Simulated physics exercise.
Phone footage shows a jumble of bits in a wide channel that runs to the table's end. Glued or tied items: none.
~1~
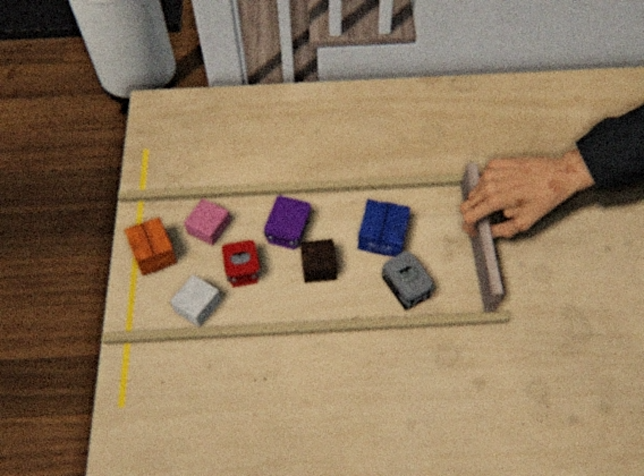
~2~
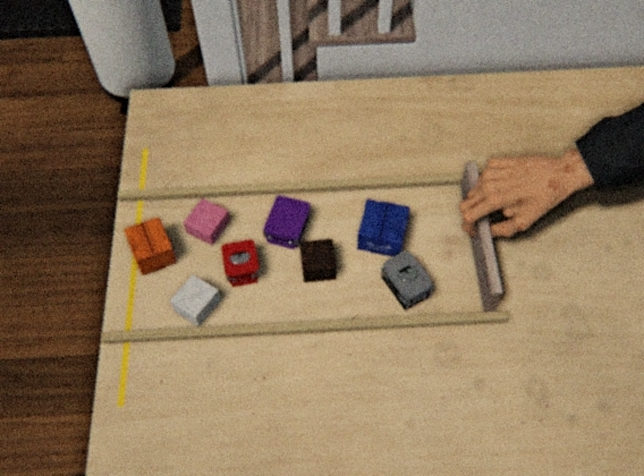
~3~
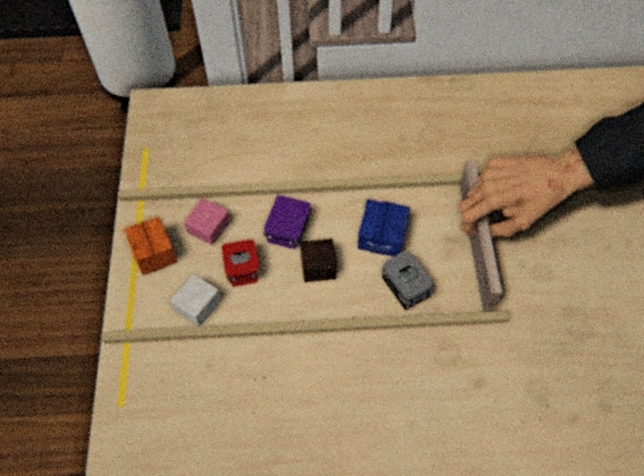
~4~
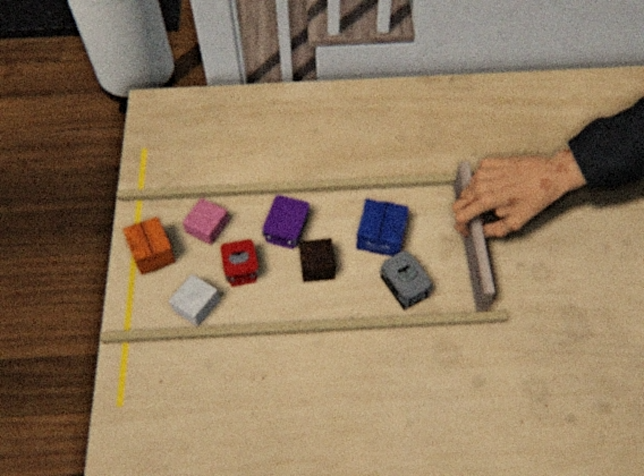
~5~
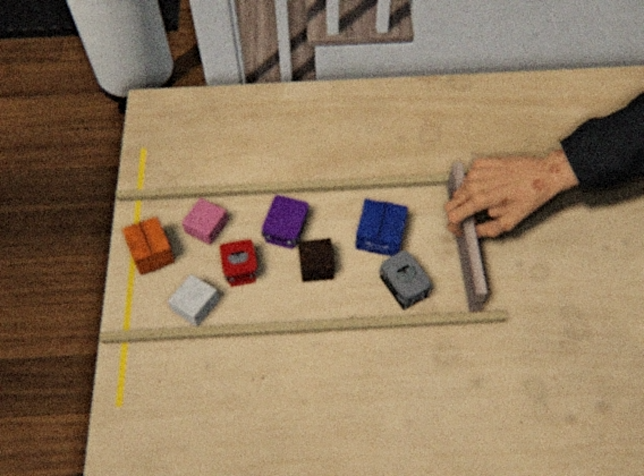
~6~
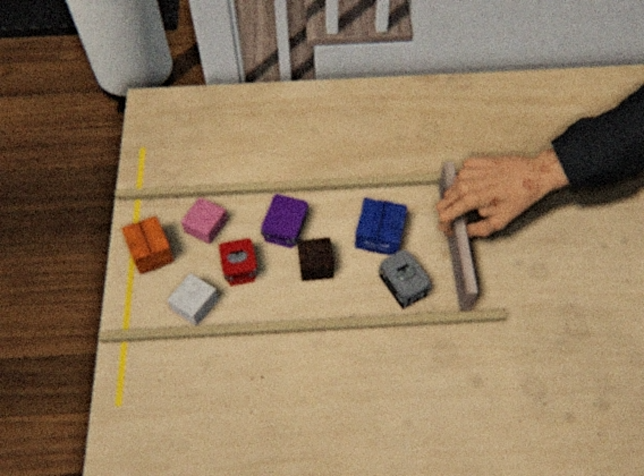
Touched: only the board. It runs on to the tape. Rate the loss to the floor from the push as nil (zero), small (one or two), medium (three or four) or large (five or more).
The loss is large.
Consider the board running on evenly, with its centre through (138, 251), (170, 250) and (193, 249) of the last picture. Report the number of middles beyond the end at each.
Taking the places in turn, the counts are 6, 3 and 2.
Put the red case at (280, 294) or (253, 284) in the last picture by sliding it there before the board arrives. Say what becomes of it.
Try one: It ends up off. Try two: It ends up off.
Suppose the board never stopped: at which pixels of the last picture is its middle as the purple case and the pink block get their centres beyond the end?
The purple case gives roughly (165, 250), the pink block roughly (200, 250).
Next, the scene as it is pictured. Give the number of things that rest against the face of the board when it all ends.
That makes 2.
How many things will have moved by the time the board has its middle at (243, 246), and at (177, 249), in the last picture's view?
In order, the tallies are 8 and 8.
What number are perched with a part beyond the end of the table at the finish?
It would come to 2.
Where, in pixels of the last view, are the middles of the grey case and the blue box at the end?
Grey case at about (110, 289), blue box at about (108, 245).
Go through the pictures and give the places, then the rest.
The first picture shows orange box (151, 247); white block (197, 301); pink block (208, 222); board (481, 236); tape (135, 265).
The second picture shows white block (196, 301); board (480, 235).
The third picture shows pink block (208, 221); black block (318, 261).
The fourth picture shows orange box (150, 246); red case (240, 263).
The fifth picture shows white block (194, 300); blue box (382, 228).
The sixth picture shows orange box (148, 245); white block (194, 300); pink block (205, 221); board (457, 235); tape (132, 263).
A little later, none off yet; orange box at rest near (148, 245); white block at rest near (194, 300); pink block at rest near (205, 221).
Next, none off yet; orange box shifted a little near (123, 246); white block shifted about its own width near (165, 304); pink block shifted well along near (144, 215).
When it is over, the number that fall off is five or more; down, black block, purple case, red case, pink block, white block and orange box.
